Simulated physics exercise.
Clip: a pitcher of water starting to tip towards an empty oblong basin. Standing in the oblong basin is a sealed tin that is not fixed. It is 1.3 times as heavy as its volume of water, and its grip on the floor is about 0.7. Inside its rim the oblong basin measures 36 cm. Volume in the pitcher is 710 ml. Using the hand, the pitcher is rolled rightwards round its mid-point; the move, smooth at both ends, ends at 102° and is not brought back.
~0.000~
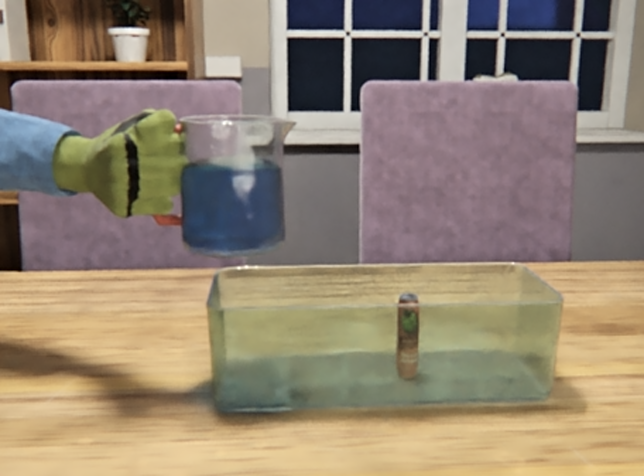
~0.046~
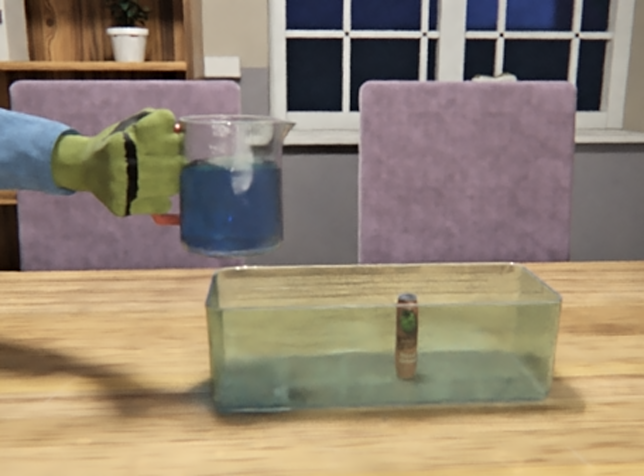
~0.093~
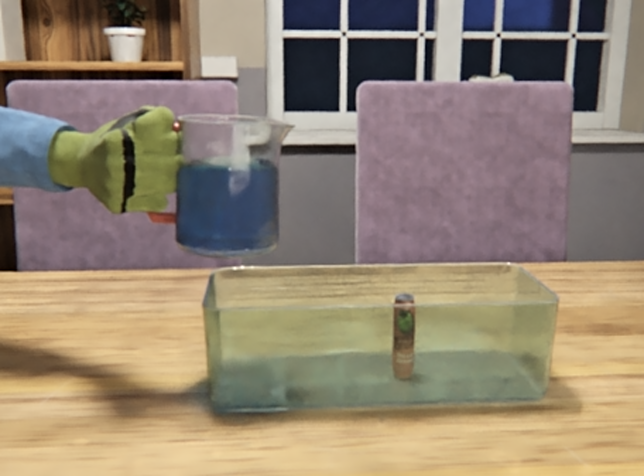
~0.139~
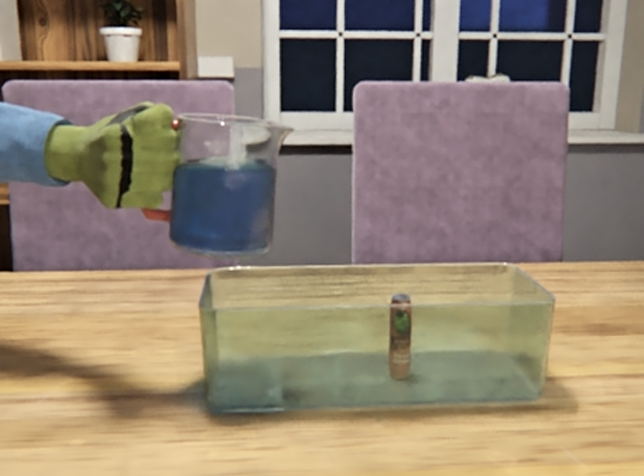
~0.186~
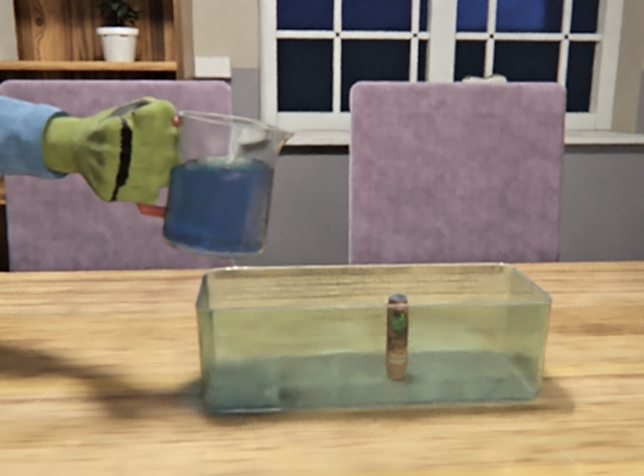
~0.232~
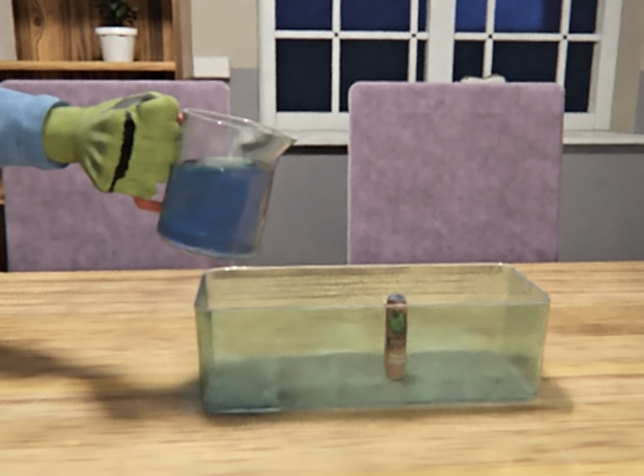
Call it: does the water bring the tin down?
Call: Not brought down.
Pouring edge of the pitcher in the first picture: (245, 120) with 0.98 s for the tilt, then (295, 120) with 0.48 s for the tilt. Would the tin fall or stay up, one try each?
Try 1: Still standing; try 2: Still standing.
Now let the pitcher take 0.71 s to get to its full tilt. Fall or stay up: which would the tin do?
Then the tin does not tip.
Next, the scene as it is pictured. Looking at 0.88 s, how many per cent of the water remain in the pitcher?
Close to 42 percent of the whole amount.
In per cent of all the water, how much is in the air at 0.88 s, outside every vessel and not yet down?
Airborne share: Near 18 %.
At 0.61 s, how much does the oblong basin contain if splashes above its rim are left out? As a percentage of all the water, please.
About 0 per cent.
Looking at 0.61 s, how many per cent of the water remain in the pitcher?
Roughly 94 per cent.
Then, 0.61 s in, the tilt is 70° and 93 per cent is still to pour; the tin stands where it began.
Then, 0.88 s in, the tilt is 99° and 43 per cent is still to pour; the tin stands where it began.
Then, 1.17 s in, the tilt is 102° and 9 per cent is still to pour; the tin stands where it began.
Then, 1.48 s in, the tilt is 102° and 1 per cent is still to pour; the tin stands where it began.
Finally, the tin stands where it began.
